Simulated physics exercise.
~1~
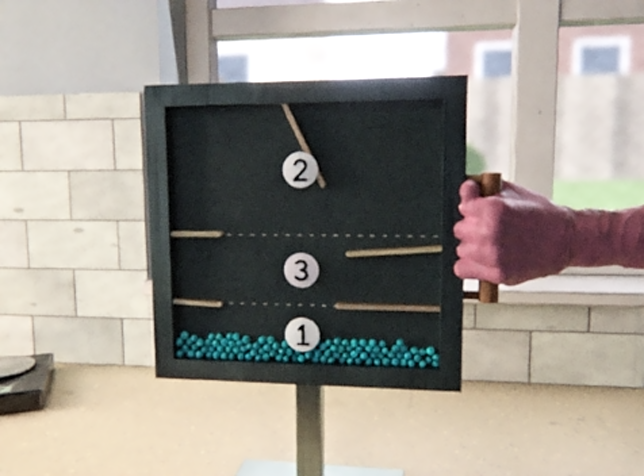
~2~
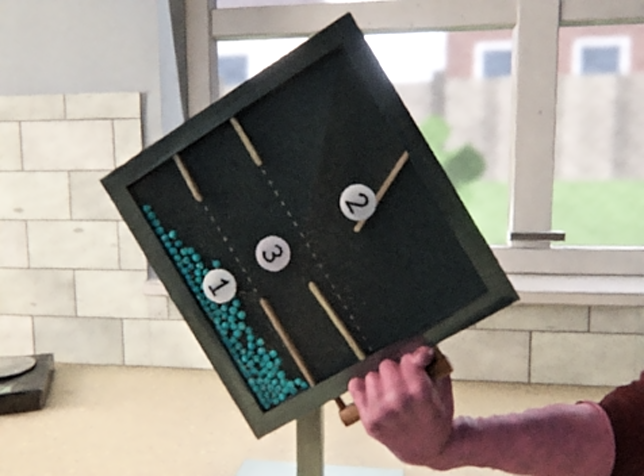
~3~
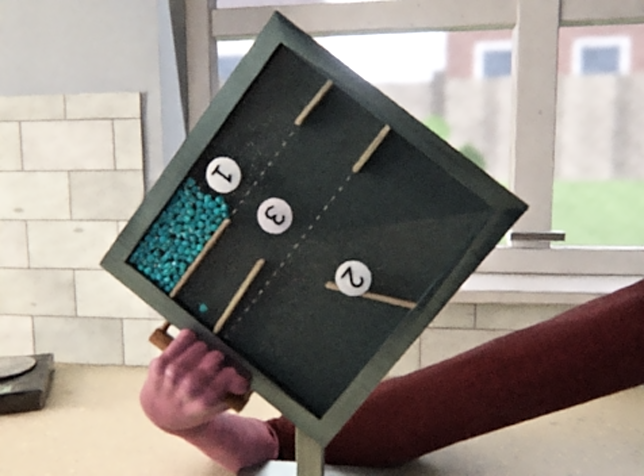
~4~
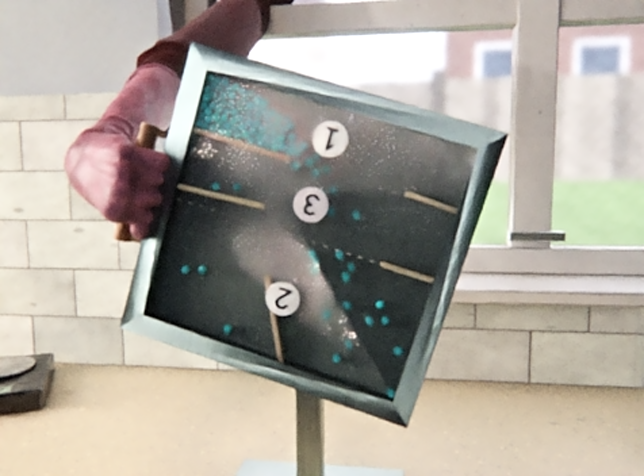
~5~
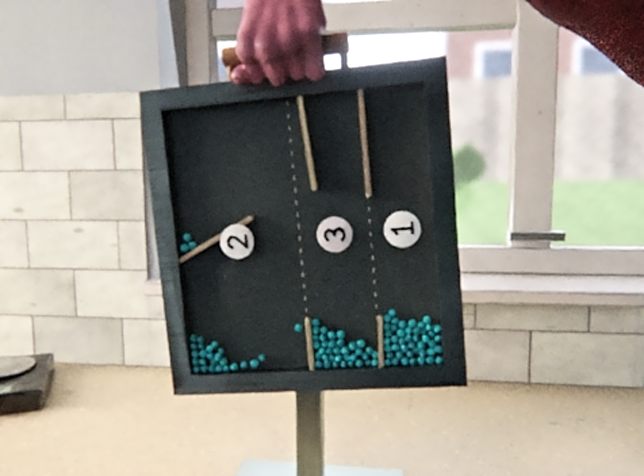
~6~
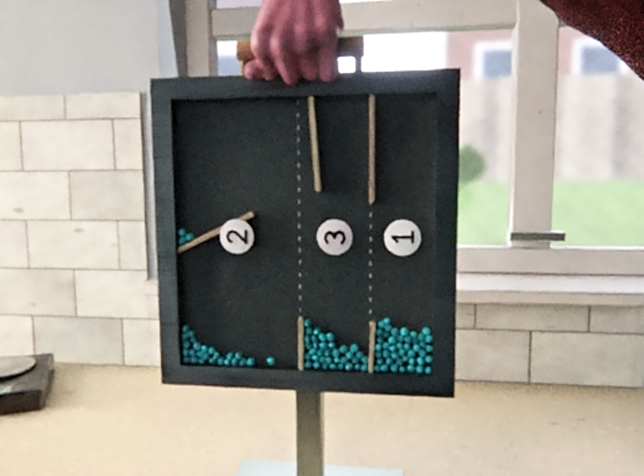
A hand turns a framed case clockwise until its turquoise beads settle in three bottom sections.
